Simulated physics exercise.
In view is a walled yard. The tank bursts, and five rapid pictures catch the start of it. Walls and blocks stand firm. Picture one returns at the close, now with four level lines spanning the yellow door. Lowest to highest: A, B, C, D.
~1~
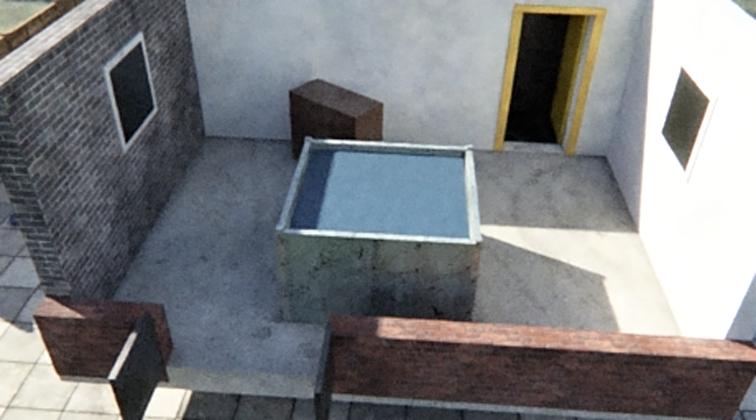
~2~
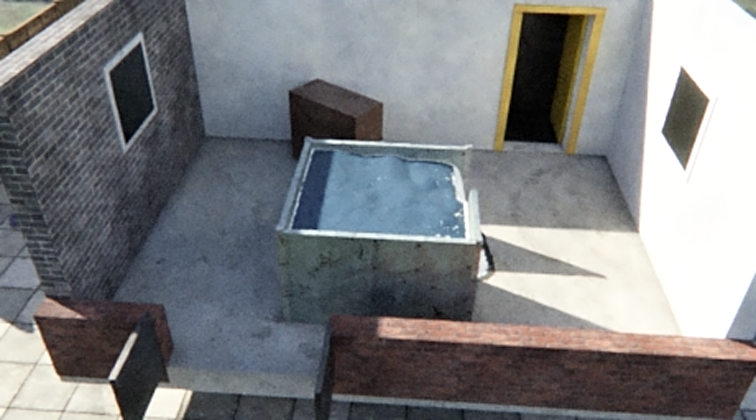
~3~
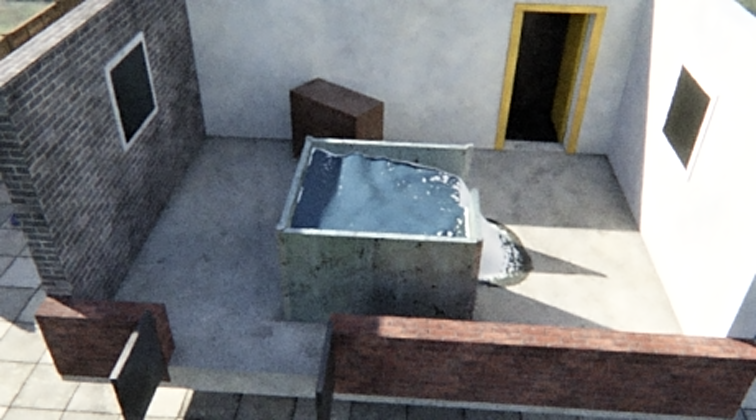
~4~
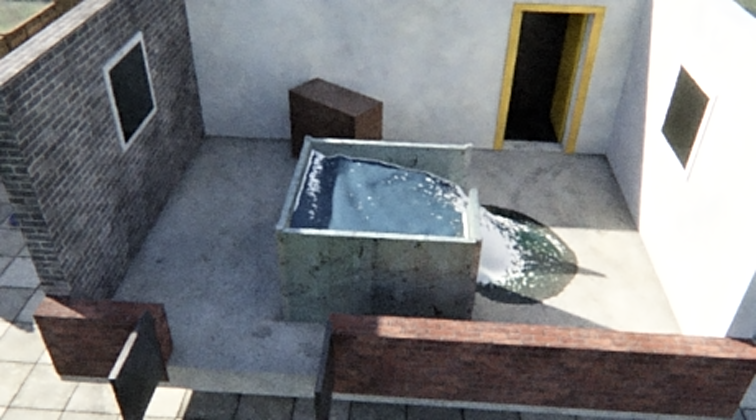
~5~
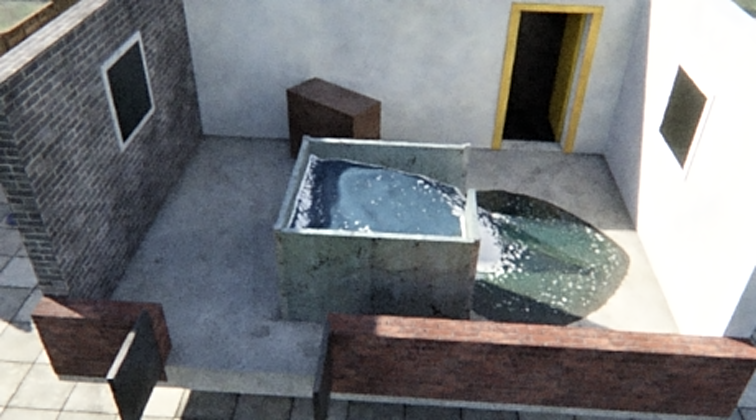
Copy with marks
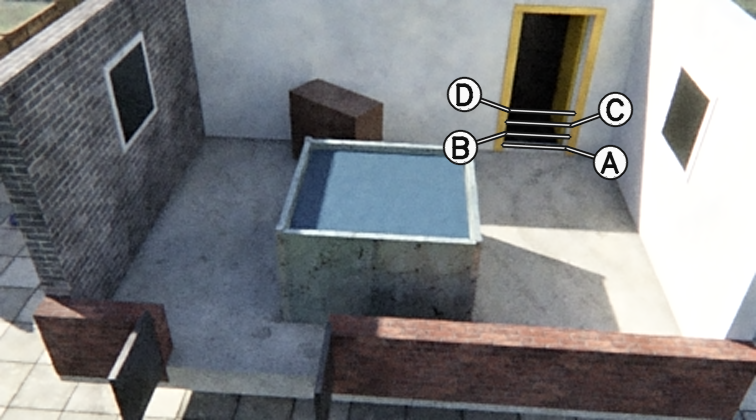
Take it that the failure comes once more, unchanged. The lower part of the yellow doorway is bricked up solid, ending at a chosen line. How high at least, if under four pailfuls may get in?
I would pick height B.
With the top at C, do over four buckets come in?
No, not at all.
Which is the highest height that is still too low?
Here it is height A.
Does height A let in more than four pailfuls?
Yes.
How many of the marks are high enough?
Three.
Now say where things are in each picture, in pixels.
Water in the tank at rest, its middle at (384, 192); foot of the yellow doorway at (533, 152); open gate at (245, 305), in the first picture.
Front seen at (487, 265), 1 % of the ground wet, in the second picture.
Front seen at (525, 263), 4 % of the ground wet, in the third picture.
Front seen at (570, 255), 8 % of the ground wet, in the fourth picture.
Front seen at (619, 251), 16 % of the ground wet, in the fifth picture.
On the marked copy, A at (534, 146); B at (537, 135); C at (539, 123); D at (541, 111); from the bottom up A, B, C, D.
Choosing A, dozens of bucketfuls pour in.
Choosing B, a bucket or two gets in.
Choosing C, nothing gets over.
Choosing D, nothing gets over.
